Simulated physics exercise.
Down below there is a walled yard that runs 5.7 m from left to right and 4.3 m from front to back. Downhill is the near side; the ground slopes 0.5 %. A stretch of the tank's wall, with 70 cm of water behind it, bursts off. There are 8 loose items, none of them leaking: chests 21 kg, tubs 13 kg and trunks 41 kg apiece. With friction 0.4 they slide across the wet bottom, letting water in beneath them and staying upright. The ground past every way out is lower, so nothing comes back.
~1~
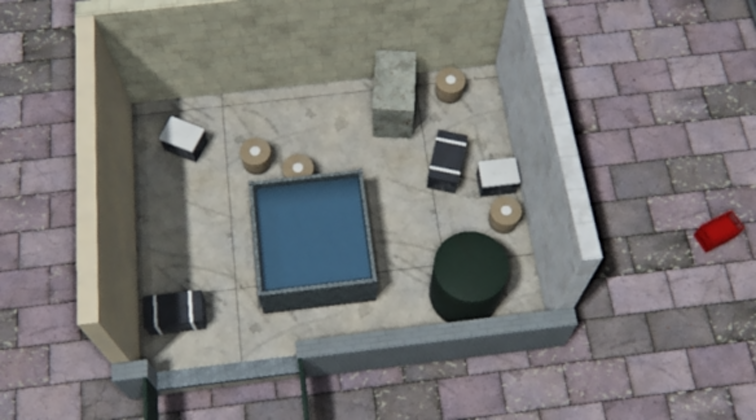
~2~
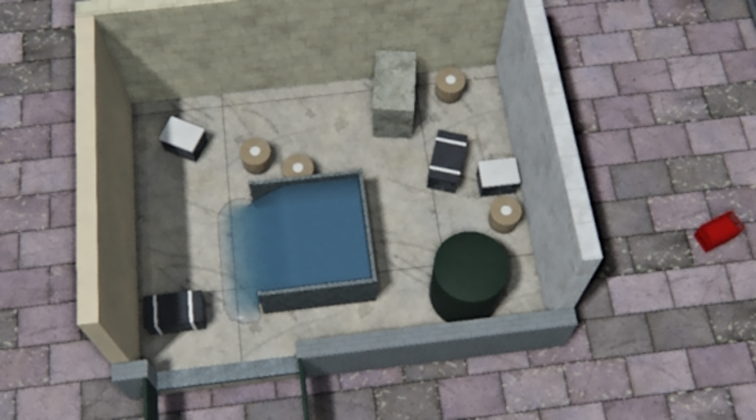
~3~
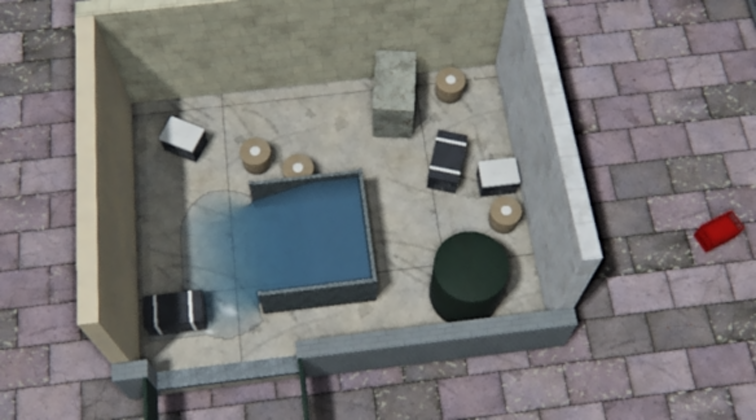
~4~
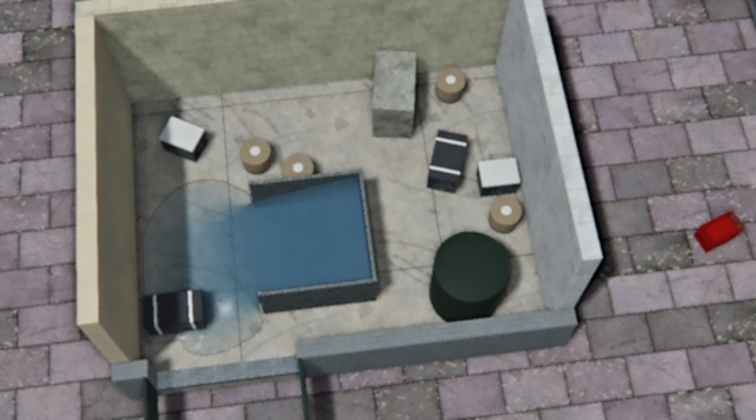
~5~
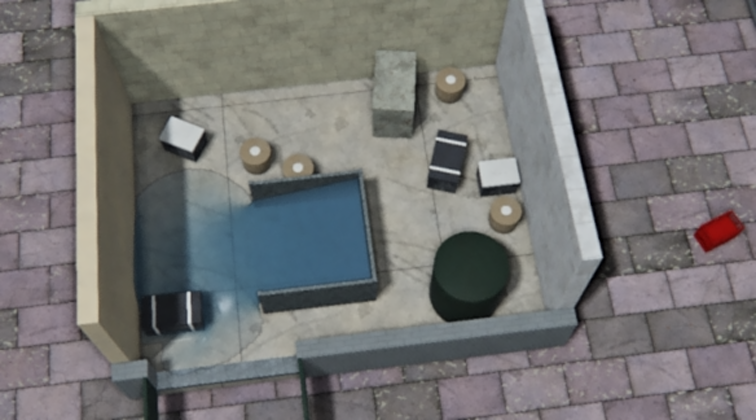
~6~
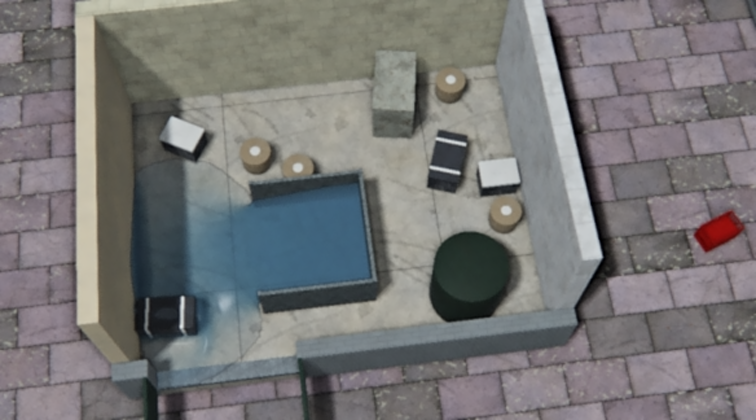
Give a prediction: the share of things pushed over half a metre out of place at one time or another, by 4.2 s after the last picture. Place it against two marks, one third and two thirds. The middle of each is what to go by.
Short of one third.
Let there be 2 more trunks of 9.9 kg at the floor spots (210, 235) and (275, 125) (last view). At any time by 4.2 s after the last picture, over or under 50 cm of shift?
Listed in order, the answers are beyond half a metre followed by beyond half a metre.
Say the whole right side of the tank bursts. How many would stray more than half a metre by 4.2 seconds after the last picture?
The answer would then be 4.
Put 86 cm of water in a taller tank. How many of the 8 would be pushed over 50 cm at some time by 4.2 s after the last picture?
It would come to 2 of them.
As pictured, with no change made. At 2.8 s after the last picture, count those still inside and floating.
Tally: 0 of them.
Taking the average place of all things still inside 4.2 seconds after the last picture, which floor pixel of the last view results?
Mean position: Approximately (401, 170).
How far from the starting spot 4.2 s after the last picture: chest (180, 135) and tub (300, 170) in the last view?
250 cm, then 0 cm.
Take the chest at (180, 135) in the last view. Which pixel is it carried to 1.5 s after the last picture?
Position: Approx. (218, 112).
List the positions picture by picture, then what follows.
A trunk at (173, 308) rests on the ground; a chest at (499, 172), on the bottom; 2.4 m2 under water; 0 of 8 have shifted, in the first picture.
A trunk at (173, 308) rests on the ground; a chest at (499, 172), on the bottom; water covers 3.3 m2; 0 of 8 have shifted, in the second picture.
A trunk at (173, 308) rests on the ground; a chest at (499, 172) rests on the ground; 4.5 m2 under water; 0 of 8 have shifted, in the third picture.
A trunk at (173, 308), on the bottom; a chest at (499, 172) rests on the ground; 5.9 m2 under water; 0 of 8 have shifted, in the fourth picture.
A trunk at (171, 309) rests on the ground; a chest at (499, 172), on the bottom; 7.0 m2 under water; 0 of 8 have shifted, in the fifth picture.
A trunk at (165, 313) rests on the ground, 13 cm from its start; a chest at (499, 172), on the bottom; water covers 7.7 m2; 1 of 8 have shifted, in the sixth picture.
Then, 0.4 s after the last picture 0 of 8 are over 50 cm from their spots; 0 afloat.
Then, 1.5 s after the last picture 2 of 8 are over 50 cm from their spots; 0 afloat.
Then, 2.8 s after the last picture 2 of 8 are over 50 cm from their spots; 0 afloat.
Then, 4.2 s after the last picture 2 of 8 are over 50 cm from their spots, and 2 have been at some point; 0 afloat.
